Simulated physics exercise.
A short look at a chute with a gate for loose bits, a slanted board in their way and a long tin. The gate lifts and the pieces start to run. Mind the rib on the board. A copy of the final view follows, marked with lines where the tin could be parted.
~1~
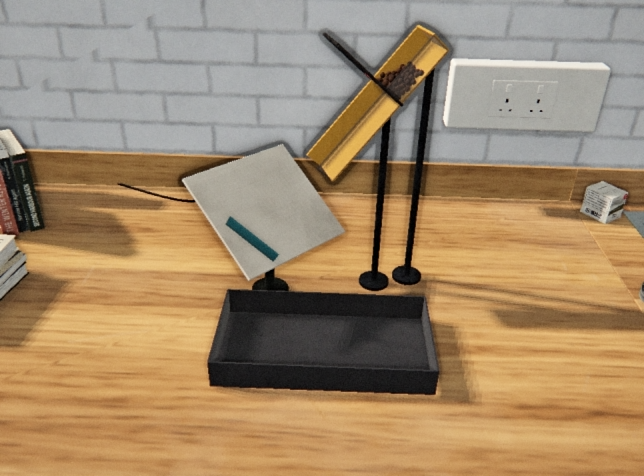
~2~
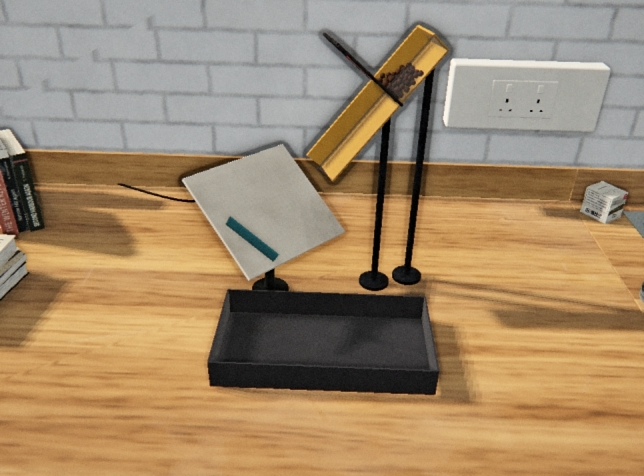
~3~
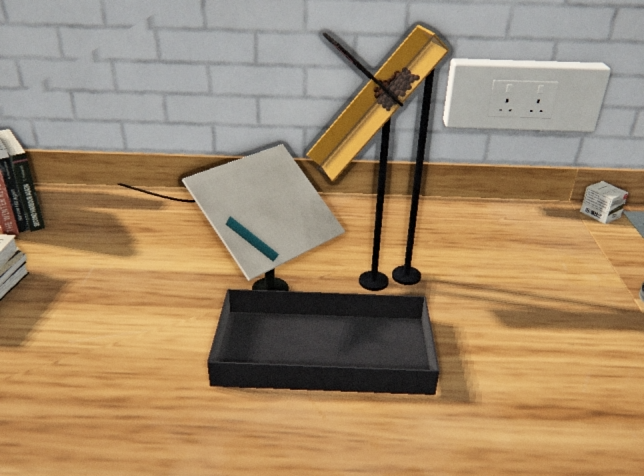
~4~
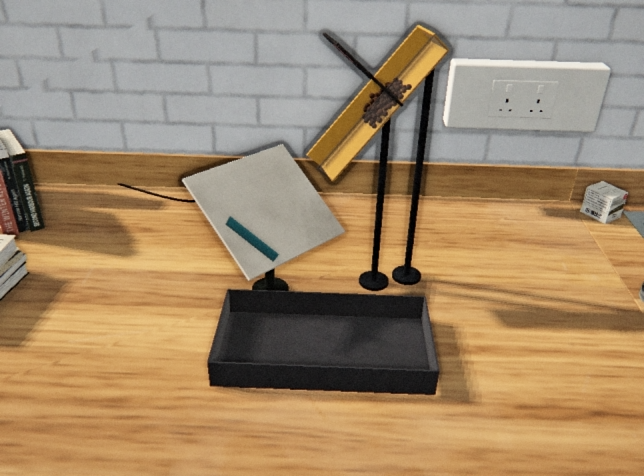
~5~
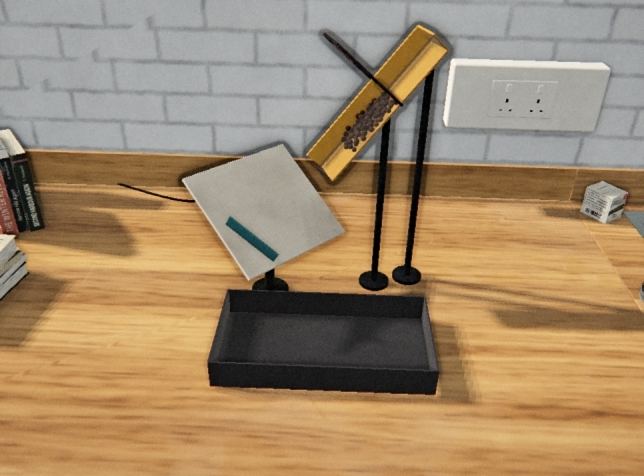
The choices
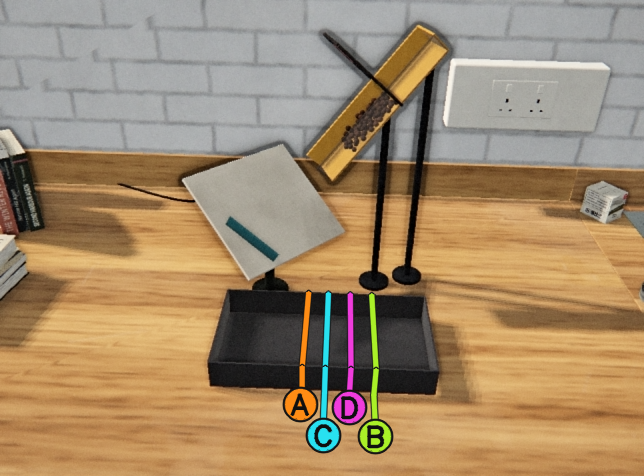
At the start, small dark brown bits sit bunched in a steep yellow chute, above a tilted pale board with a teal rib and an empty black tray. The bits then begin sliding down the chute to the left, past a thin dark bar, and spread into a longer trail inside it.
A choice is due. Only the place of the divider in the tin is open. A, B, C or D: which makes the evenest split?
A is best.
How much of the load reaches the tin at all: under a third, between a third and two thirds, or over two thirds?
It is over two thirds.
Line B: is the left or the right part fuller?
Left.
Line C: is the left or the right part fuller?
The left side.
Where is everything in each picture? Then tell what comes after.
The first frame shows load behind the gate near (399, 80), allspice berries; lip of the chute near (327, 174), sloping steeply.
The second frame shows middle of the board near (268, 206), tilted fairly steeply; middle of its low edge near (301, 254); of its high edge near (236, 160).
The third frame shows front corners of the tin near (208, 362) and (439, 371), empty; front of the load near (385, 106).
The fourth frame shows middle of the load near (382, 101); its front near (366, 121), close to a third of the way to the lip; rib from (230, 217) to (279, 255).
The fifth frame shows middle of the load near (367, 119); its front near (347, 147), close to two thirds of the way to the lip.
On the marked copy, line A crosses the front rim at (302, 366); line B crosses the front rim at (376, 368); line C crosses the front rim at (325, 366); line D crosses the front rim at (351, 367).
With A, of what is caught, close to half on the left of the divider, close to half on the right.
With B, of what is caught, the whole lot on the left of the divider, none at all on the right.
With C, of what is caught, the bulk on the left of the divider, a small share on the right.
With D, of what is caught, the whole lot on the left of the divider, none at all on the right.
